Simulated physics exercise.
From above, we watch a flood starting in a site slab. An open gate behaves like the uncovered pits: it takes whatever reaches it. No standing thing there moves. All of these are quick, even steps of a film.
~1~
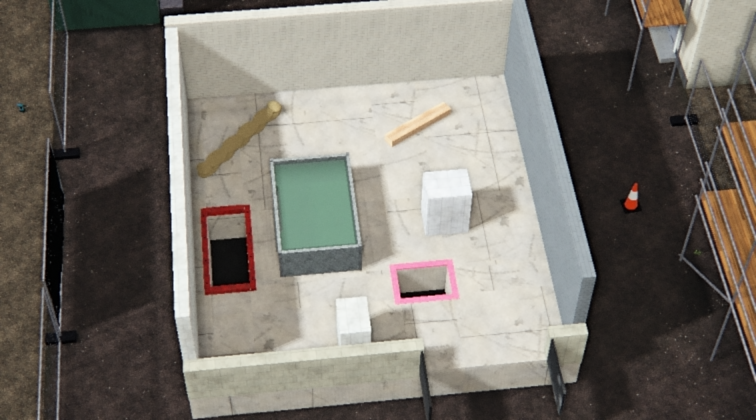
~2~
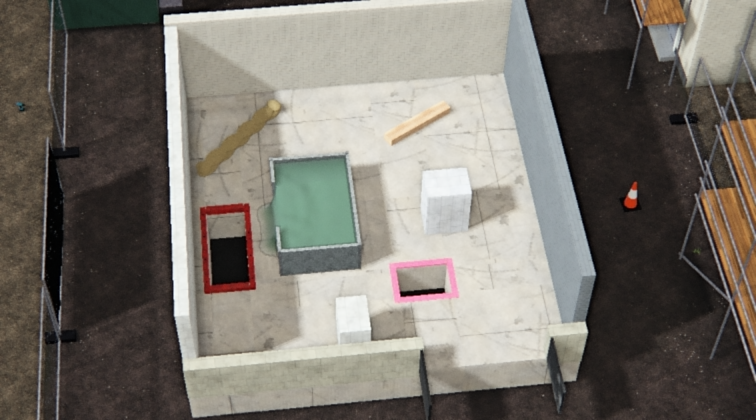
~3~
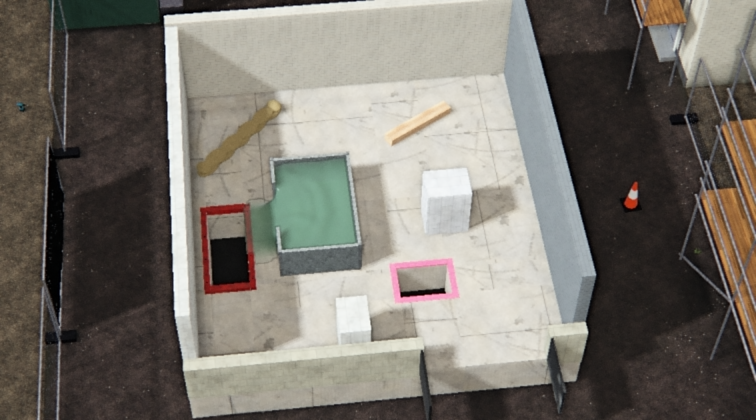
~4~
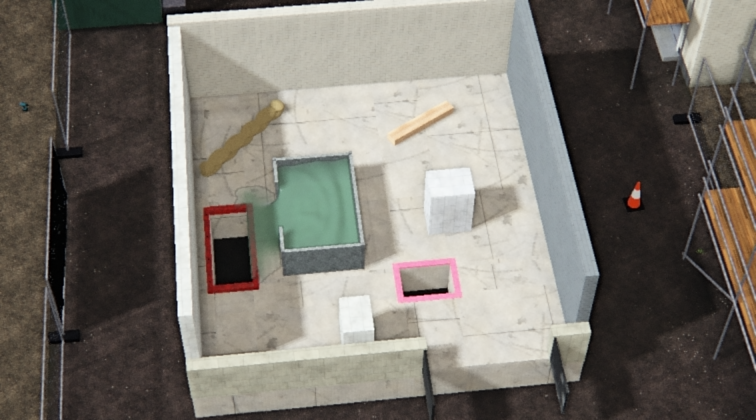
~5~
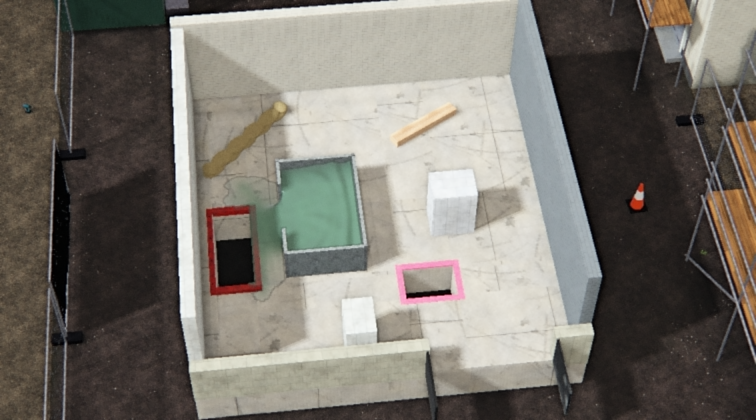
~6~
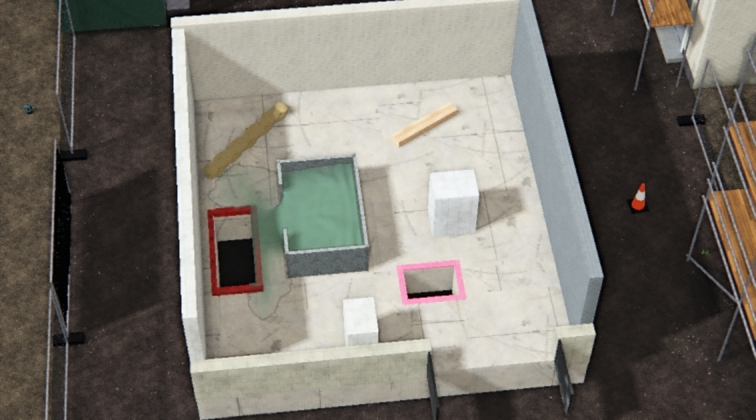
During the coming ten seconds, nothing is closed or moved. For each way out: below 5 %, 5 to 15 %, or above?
At the end, the gate carries off next to nothing - beneath five per cent, the pink pit carries off next to nothing - beneath five per cent, the red pit carries off plenty - exceeding fifteen per cent.
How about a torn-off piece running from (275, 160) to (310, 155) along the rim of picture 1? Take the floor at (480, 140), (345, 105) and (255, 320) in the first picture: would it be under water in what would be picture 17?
The first would be still unwetted, the second drenched and the third still unwetted.
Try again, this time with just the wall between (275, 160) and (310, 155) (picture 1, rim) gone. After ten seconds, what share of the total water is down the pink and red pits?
Pink 2 %, red 2 %.
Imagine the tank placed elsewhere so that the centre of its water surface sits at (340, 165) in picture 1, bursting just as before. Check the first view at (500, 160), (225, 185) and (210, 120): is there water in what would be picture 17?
Checking the three spots, I get high and dry, swamped, swamped.
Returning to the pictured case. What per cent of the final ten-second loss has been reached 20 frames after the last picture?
About 85 per cent.
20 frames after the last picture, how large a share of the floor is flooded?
Close to 25 percent, by my reckoning.
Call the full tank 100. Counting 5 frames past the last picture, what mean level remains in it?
Roughly 62 %.
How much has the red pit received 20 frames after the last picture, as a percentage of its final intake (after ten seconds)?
Around 85 in a hundred.
A moment on, water covers 10 % of the floor; the gate 0 %, the pink pit 0 %, the red pit 22 %.
Next, water covers 20 % of the floor; the gate 0 %, the pink pit 0 %, the red pit 33 %.
Then, water covers 25 % of the floor; the gate 0 %, the pink pit 0 %, the red pit 43 %.
Later, water covers 40 % of the floor; the gate 0 %, the pink pit 0 %, the red pit 48 %.
In the end, water covers 50 % of the floor; the gate 0 %, the pink pit 1 %, the red pit 49 %.
